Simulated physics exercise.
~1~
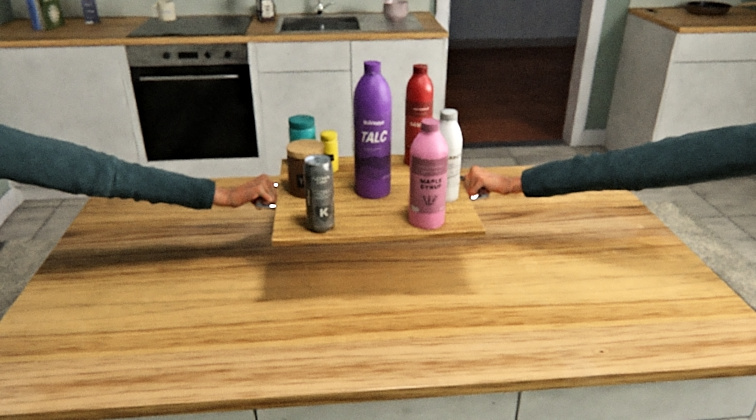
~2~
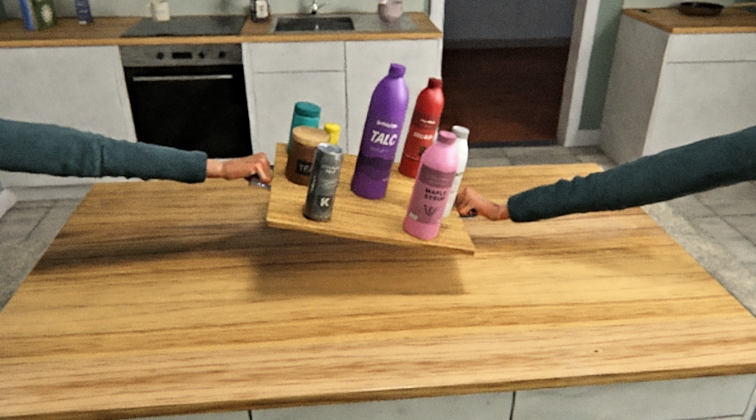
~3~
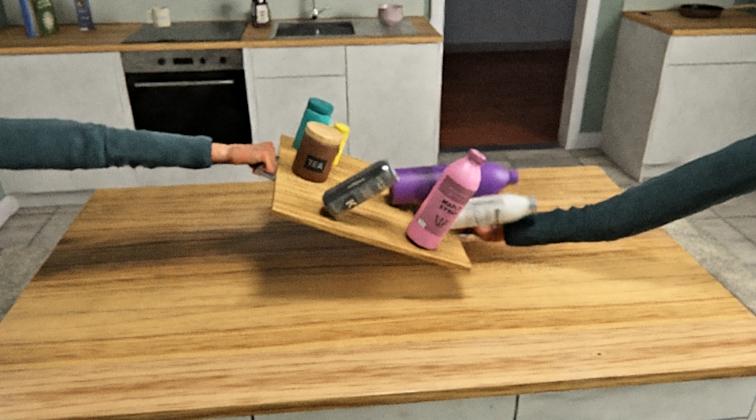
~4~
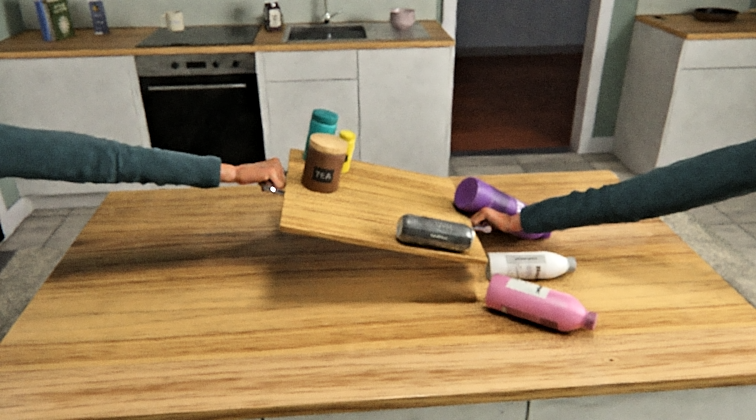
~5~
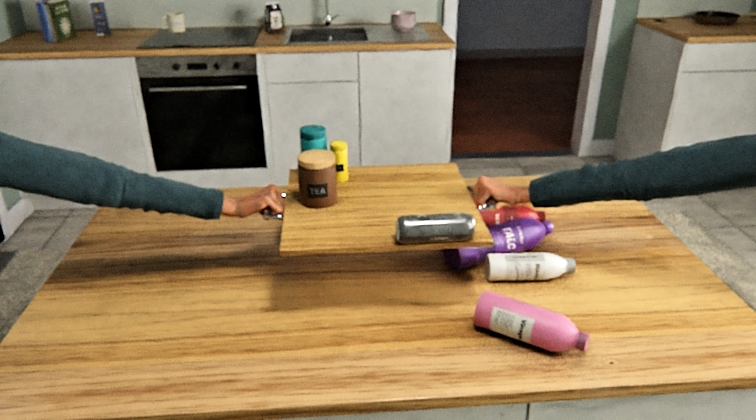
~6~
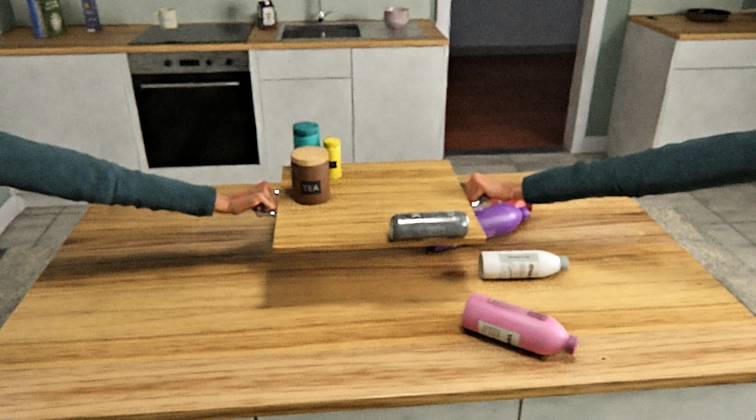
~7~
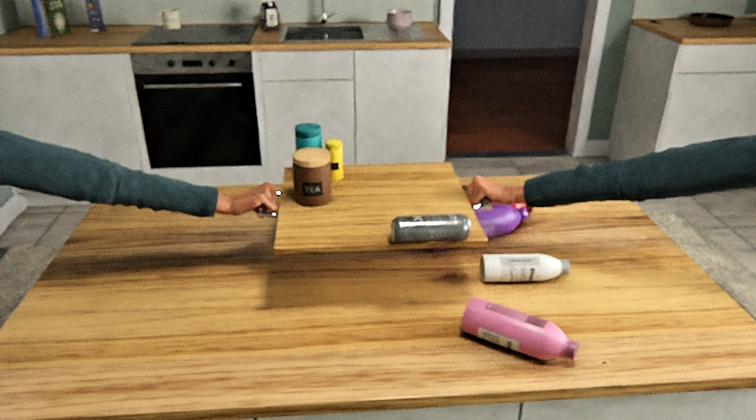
The clip shows two hands tilting a wooden board of containers down to the right above a kitchen counter, toppling a grey can and sending the purple, red, white and pink bottles off, then levelling it with the can lying down and the turquoise, brown and yellow containers upright.
